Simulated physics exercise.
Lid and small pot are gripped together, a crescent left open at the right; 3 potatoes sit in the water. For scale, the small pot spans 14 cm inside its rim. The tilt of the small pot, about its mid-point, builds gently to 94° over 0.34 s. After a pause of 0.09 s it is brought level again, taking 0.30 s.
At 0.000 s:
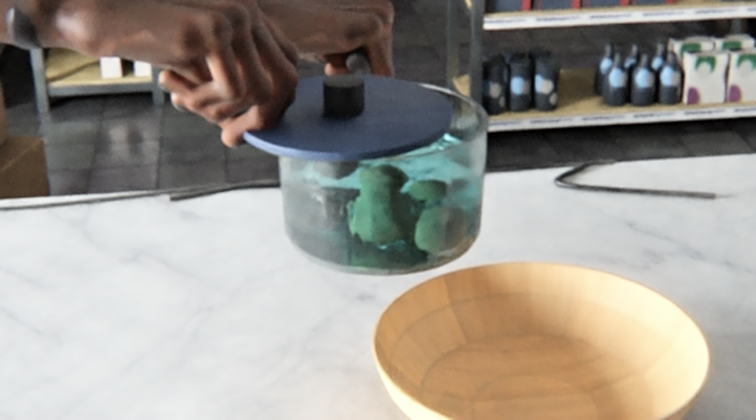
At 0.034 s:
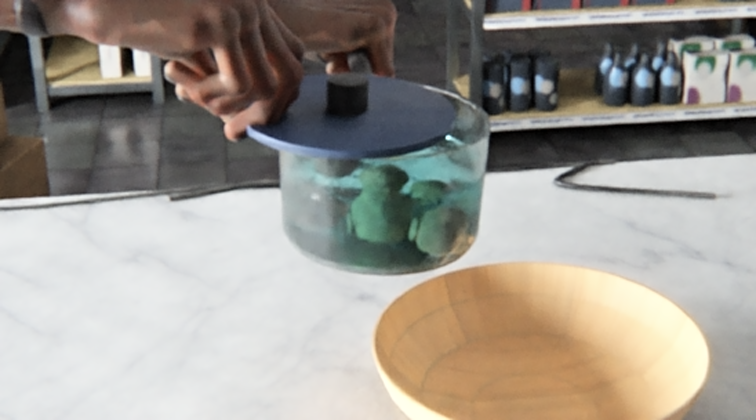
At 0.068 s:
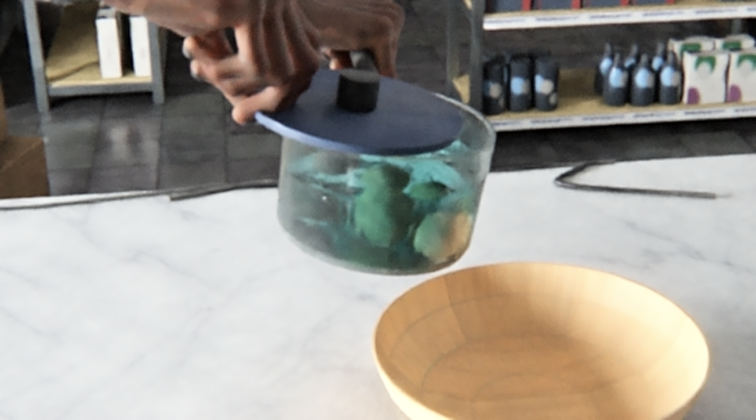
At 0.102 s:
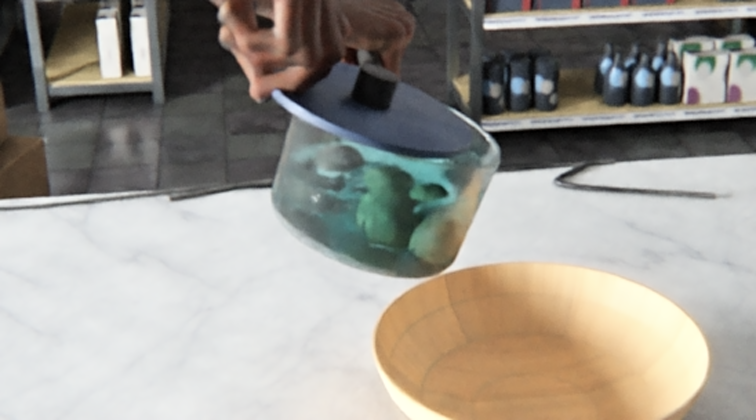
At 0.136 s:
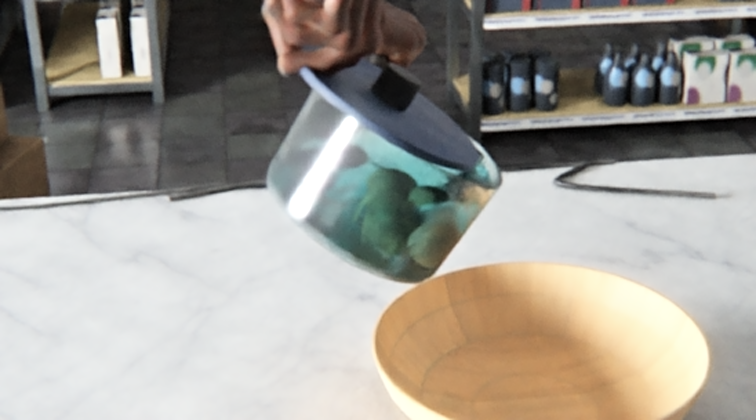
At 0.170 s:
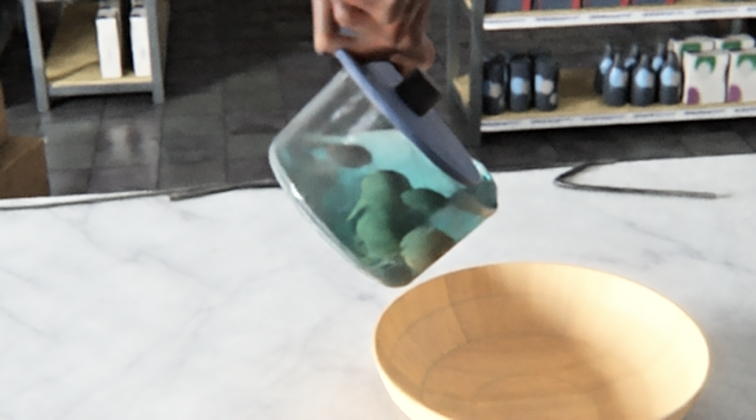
Two hands grip a lidded glass pot and tilt it rightward above a wooden bowl.
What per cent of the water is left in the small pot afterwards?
Roughly 34 per cent is left.
After 0.31 s the tilt is 92° and 69 per cent of the water is still in the small pot.
After 0.41 s the tilt is 94° and 48 per cent of the water is still in the small pot.
After 0.52 s the tilt is 74° and 36 per cent of the water is still in the small pot.
After 0.64 s the tilt is 19° and 34 per cent of the water is still in the small pot.
In the end 34 per cent of the water is still in the small pot.
